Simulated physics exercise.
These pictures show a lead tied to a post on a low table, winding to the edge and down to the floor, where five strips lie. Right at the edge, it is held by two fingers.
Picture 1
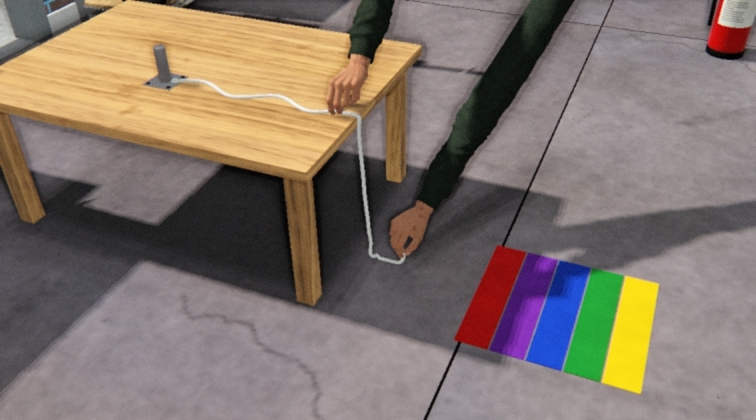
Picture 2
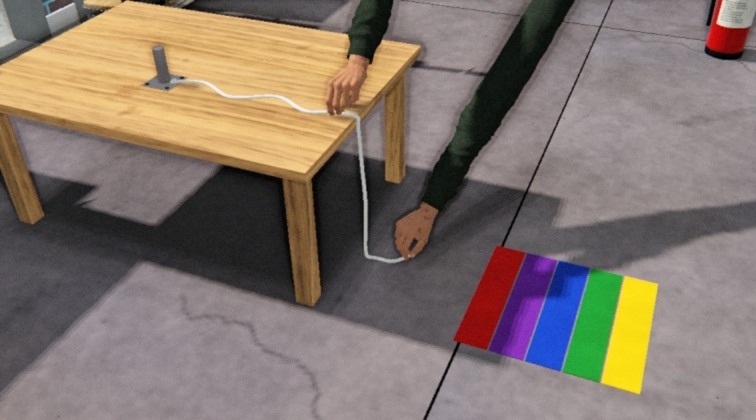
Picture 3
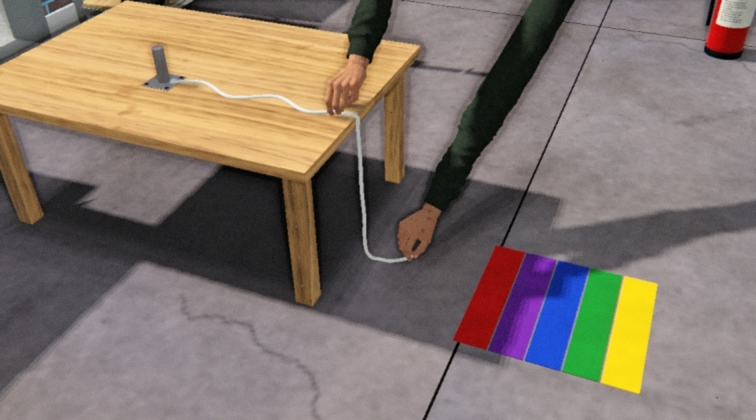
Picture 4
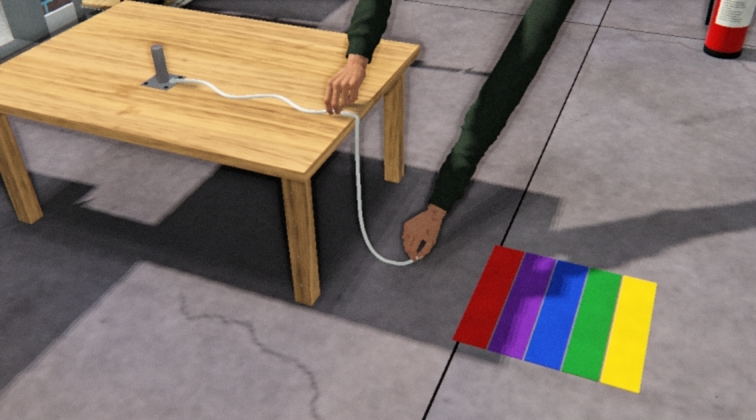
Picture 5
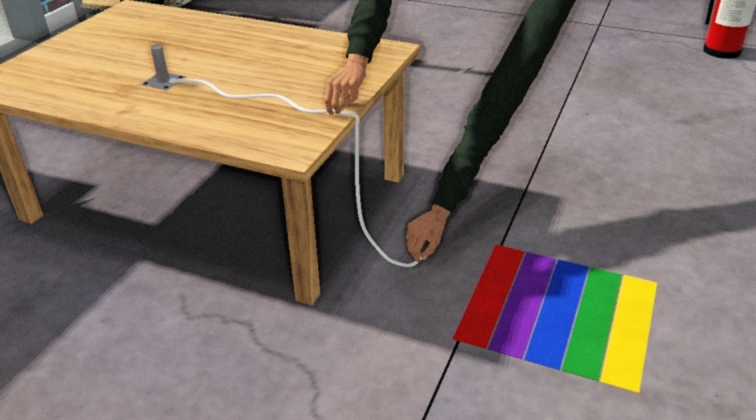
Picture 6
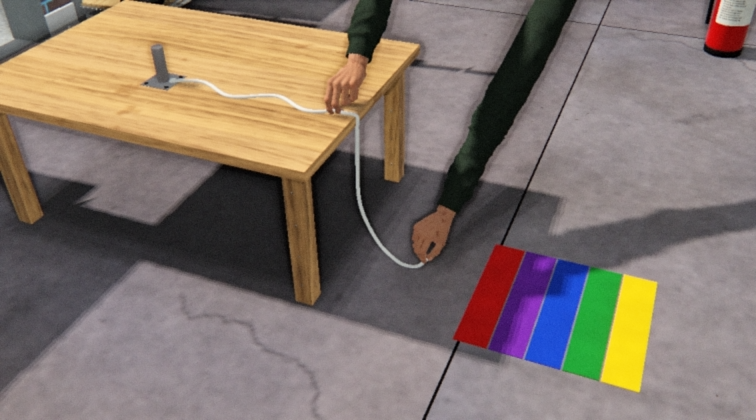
On a sunlit grey concrete floor crossed by shadows, seen from above by a still camera, stands a low wooden table. A white cord winds from a grey post to the table's edge, where one hand pinches it, and hangs to another hand near red, purple, blue, green and yellow strips. The lower hand slides slightly right, drawing the cord's bend into a smooth curve.
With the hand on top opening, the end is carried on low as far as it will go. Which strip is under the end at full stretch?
The purple strip.
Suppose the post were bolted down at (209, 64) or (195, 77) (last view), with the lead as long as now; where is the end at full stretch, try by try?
You'd get somewhere near (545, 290), and then near (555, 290).
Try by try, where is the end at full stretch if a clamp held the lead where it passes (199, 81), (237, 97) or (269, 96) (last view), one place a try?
Try 1: (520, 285); try 2: (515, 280); try 3: (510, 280).
A little later, end near (469, 270); short of the strips.
Next, end near (504, 279); over red.
When it is tight, end near (524, 284); over purple. The purple one.
